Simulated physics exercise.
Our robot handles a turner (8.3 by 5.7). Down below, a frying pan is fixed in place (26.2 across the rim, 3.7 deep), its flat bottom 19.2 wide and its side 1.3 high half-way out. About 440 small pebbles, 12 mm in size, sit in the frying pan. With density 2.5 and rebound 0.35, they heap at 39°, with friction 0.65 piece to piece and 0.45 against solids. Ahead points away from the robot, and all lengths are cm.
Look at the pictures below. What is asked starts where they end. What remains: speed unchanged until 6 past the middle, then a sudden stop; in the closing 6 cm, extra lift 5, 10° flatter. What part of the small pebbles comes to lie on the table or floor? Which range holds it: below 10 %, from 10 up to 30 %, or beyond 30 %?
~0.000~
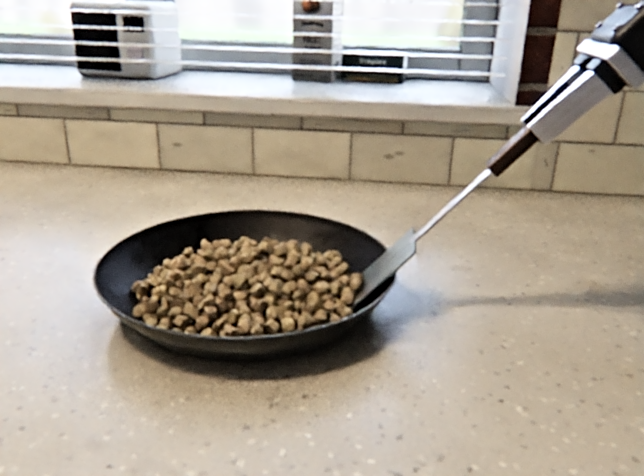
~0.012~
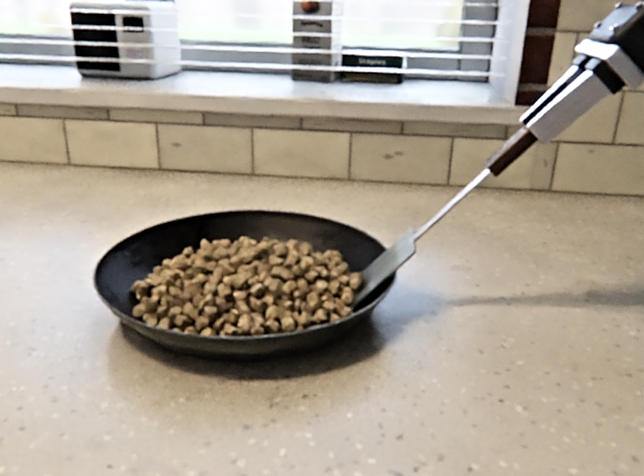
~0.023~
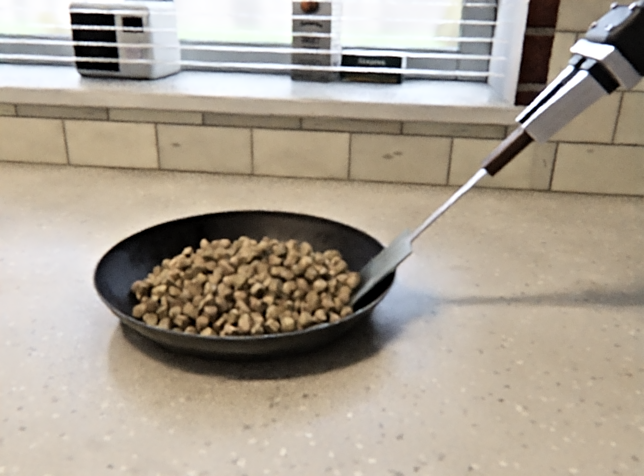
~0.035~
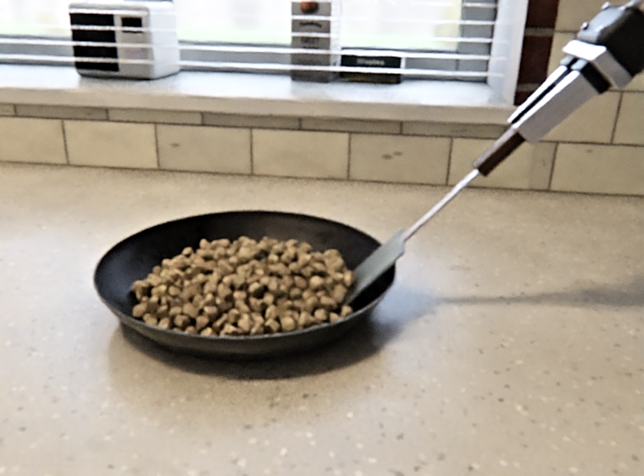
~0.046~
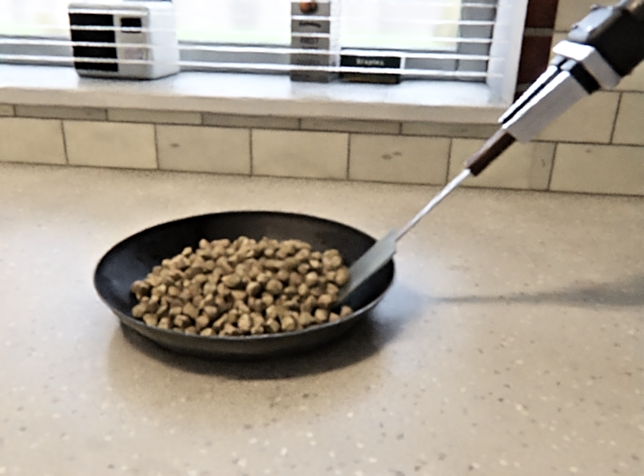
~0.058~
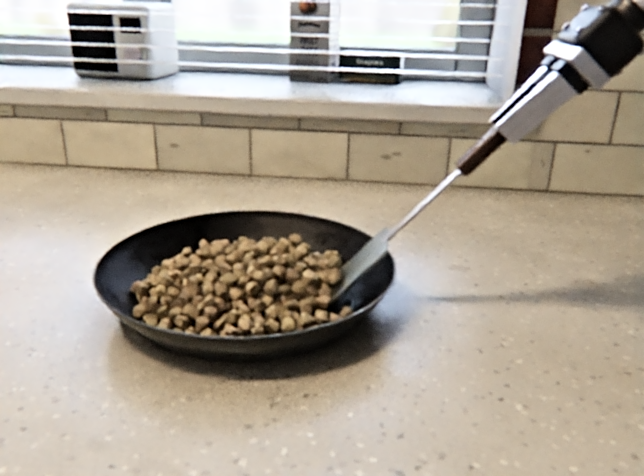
The range below 10 %.
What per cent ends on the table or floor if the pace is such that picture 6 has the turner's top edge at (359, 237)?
15 %.
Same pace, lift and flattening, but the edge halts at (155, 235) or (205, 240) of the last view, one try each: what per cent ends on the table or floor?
Around 10 per cent for the first try and 0 per cent for the second.
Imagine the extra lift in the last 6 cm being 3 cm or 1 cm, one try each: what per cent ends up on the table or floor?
Result, in order: Approx. 0 % and 0 %.
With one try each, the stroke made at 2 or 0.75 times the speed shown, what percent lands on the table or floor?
Near 15 and near 0 percent respectively.
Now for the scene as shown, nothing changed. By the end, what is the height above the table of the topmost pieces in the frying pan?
Roughly 5.0 centimetres.
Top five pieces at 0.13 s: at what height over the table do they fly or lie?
About 4 centimetres.
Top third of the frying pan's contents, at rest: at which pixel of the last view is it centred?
Roughly at (168, 264).
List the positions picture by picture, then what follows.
The first picture shows the turner top edge at (415, 239), sloping 49°; upper third of the load around (252, 273), from x 140 to 355, top at y 240; 438 in the frying pan.
The second picture shows the turner top edge at (414, 239), sloping 49°; upper third of the load around (252, 273), from x 140 to 355, top at y 240.
The third picture shows the turner top edge at (411, 239), sloping 49°; upper third of the load around (252, 273), from x 140 to 355, top at y 240.
The fourth picture shows the turner top edge at (404, 239), sloping 49°; upper third of the load around (255, 272), from x 140 to 350, top at y 240.
The fifth picture shows the turner top edge at (396, 239), sloping 49°; upper third of the load around (255, 269), from x 140 to 345, top at y 240.
The sixth picture shows the turner top edge at (387, 238), sloping 49°; upper third of the load around (252, 268), from x 140 to 345, top at y 240; 438 in the frying pan.
After 0.13 s, sloping 49°, highest piece 5 above the table; 438 in the frying pan.
After 0.21 s, sloping 45°, highest piece 6 above the table; 438 in the frying pan.
After 0.45 s, sloping 39°, highest piece 5 above the table; 426 in the frying pan, 9 on the table or floor, 3 on the blade or in flight.
After 1.50 s, sloping 39°, highest piece 5 above the table; 426 in the frying pan, 12 on the table or floor.
In the end, 426 in the frying pan, 12 on the table or floor. That is 3 % on the table or floor.
